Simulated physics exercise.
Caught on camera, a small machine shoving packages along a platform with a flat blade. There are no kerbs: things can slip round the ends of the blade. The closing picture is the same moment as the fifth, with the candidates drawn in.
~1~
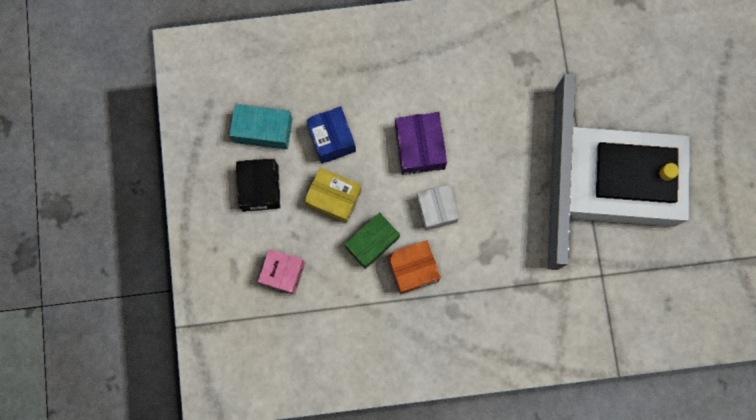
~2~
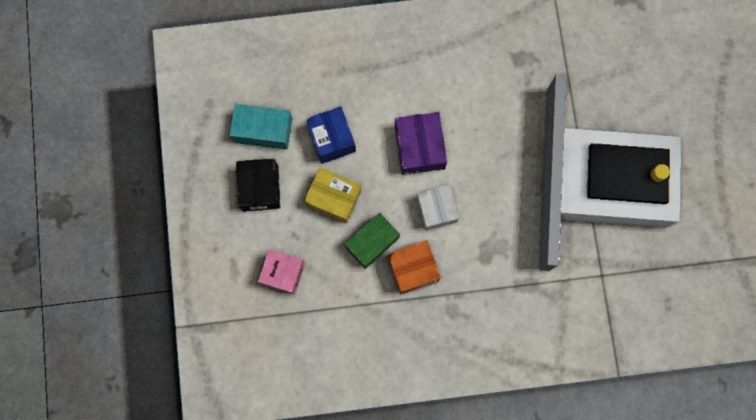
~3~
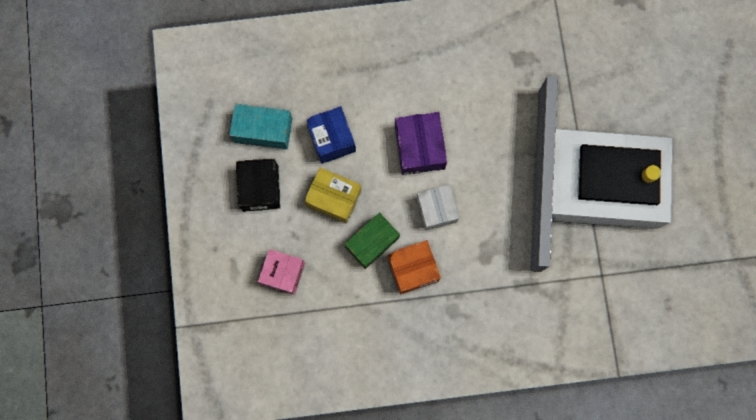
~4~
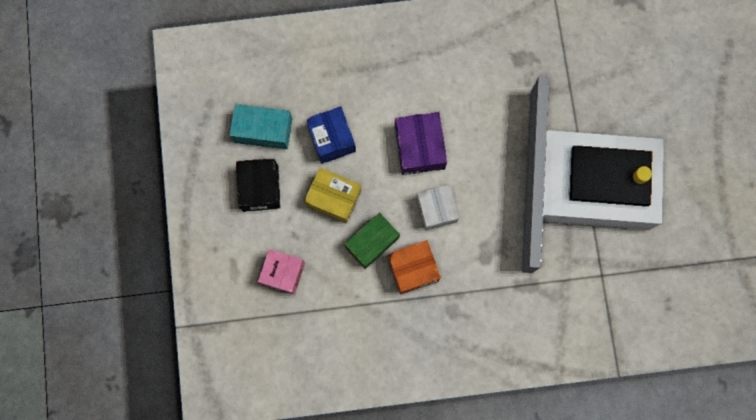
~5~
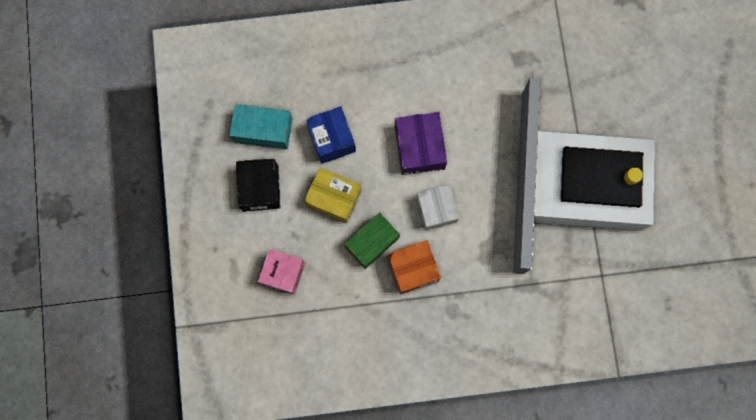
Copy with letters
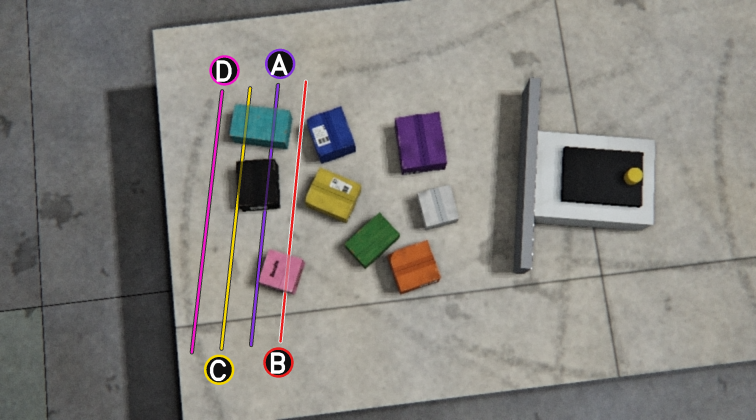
A small robot with a flat blade moving slowly left across a pale platform towards a group of motionless coloured packages.
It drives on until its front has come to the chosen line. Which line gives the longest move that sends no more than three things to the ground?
Stop at C.
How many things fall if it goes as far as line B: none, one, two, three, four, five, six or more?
In all, none.
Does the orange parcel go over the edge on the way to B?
By then, no.
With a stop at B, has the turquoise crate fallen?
By then, no.
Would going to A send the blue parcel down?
No.
On the marked copy, A at (265, 212); B at (293, 208); C at (236, 215); D at (207, 219).
Taking C. A third of the way, robot (490, 189); orange parcel (391, 263); purple box (398, 143).
Two thirds of the way, robot (384, 201); black box (216, 192); turquoise crate (211, 133).
When it is over, robot (299, 211); black box over the edge; pink box over the edge; three fallen.
As for the rest, A is within the limit but short; B is within the limit but short; D drops six.
